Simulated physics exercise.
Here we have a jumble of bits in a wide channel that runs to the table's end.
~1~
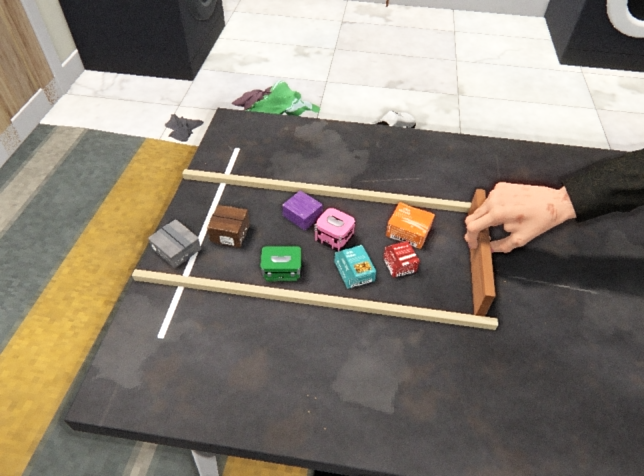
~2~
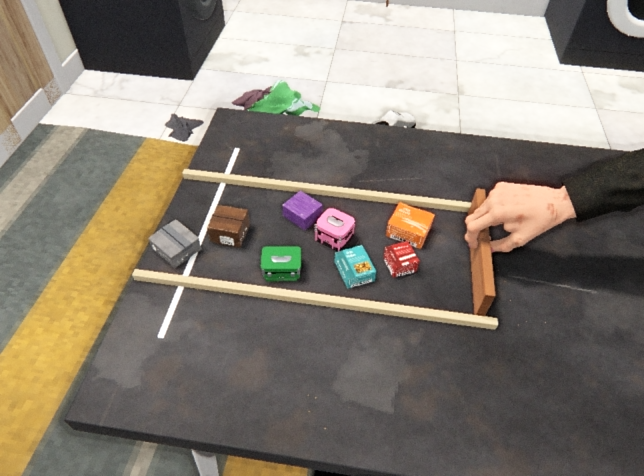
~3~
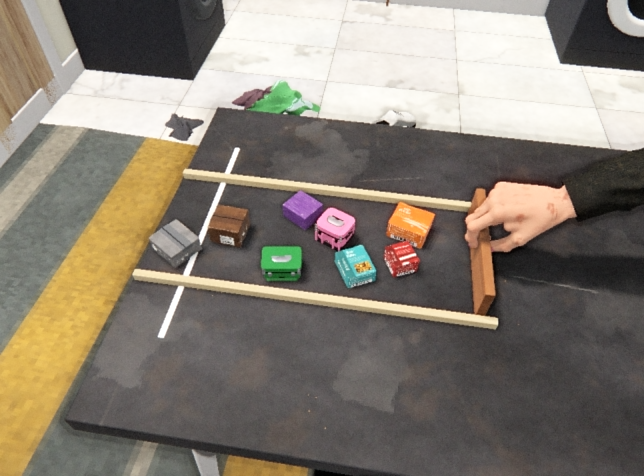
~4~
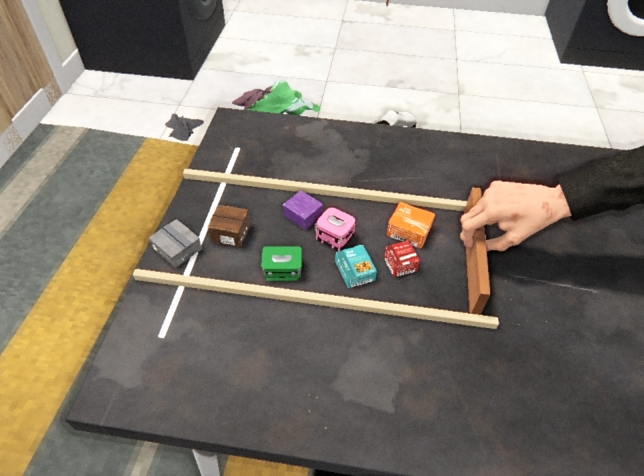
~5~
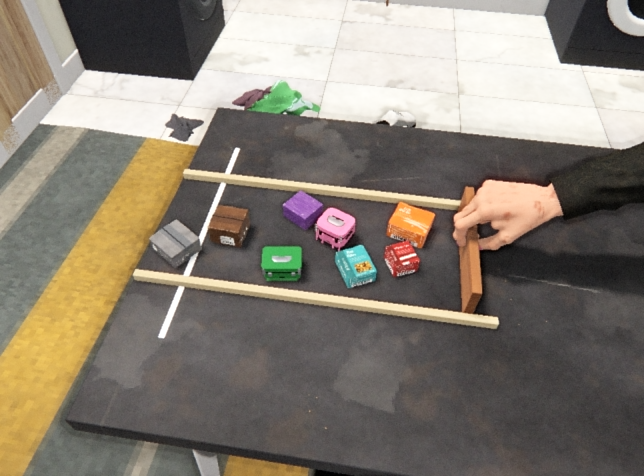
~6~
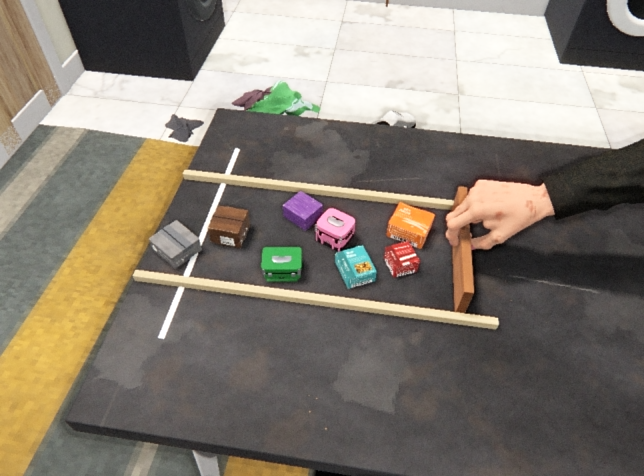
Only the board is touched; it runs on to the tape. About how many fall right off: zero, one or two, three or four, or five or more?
As it turns out, the number that fall off is three or four.
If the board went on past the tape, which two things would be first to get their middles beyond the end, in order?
In order: The grey box, then the brown box.
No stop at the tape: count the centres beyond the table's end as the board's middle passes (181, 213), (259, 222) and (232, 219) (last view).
The counts: 5, 0 and 1.
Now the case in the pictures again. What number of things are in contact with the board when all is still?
3 of them.
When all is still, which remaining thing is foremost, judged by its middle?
Foremost is the pink case.
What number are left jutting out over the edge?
It comes to 1.
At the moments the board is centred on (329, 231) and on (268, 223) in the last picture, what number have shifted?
The counts are 6 and 8.
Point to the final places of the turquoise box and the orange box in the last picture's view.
The turquoise box at (173, 257), the orange box at (194, 203).
Early on, none off yet; grey box at rest near (176, 244); brown box at rest near (229, 227); green case at rest near (282, 265).
A while later, none off yet; grey box at rest near (176, 244); brown box at rest near (229, 227); green case travelled about its own width near (248, 263).
Further along, none off yet; grey box travelled about its own width near (148, 243); brown box travelled well along near (178, 219); green case travelled well along near (181, 254).
Finally, the number that fall off is three or four; lost, purple block, green case, brown box and grey box.
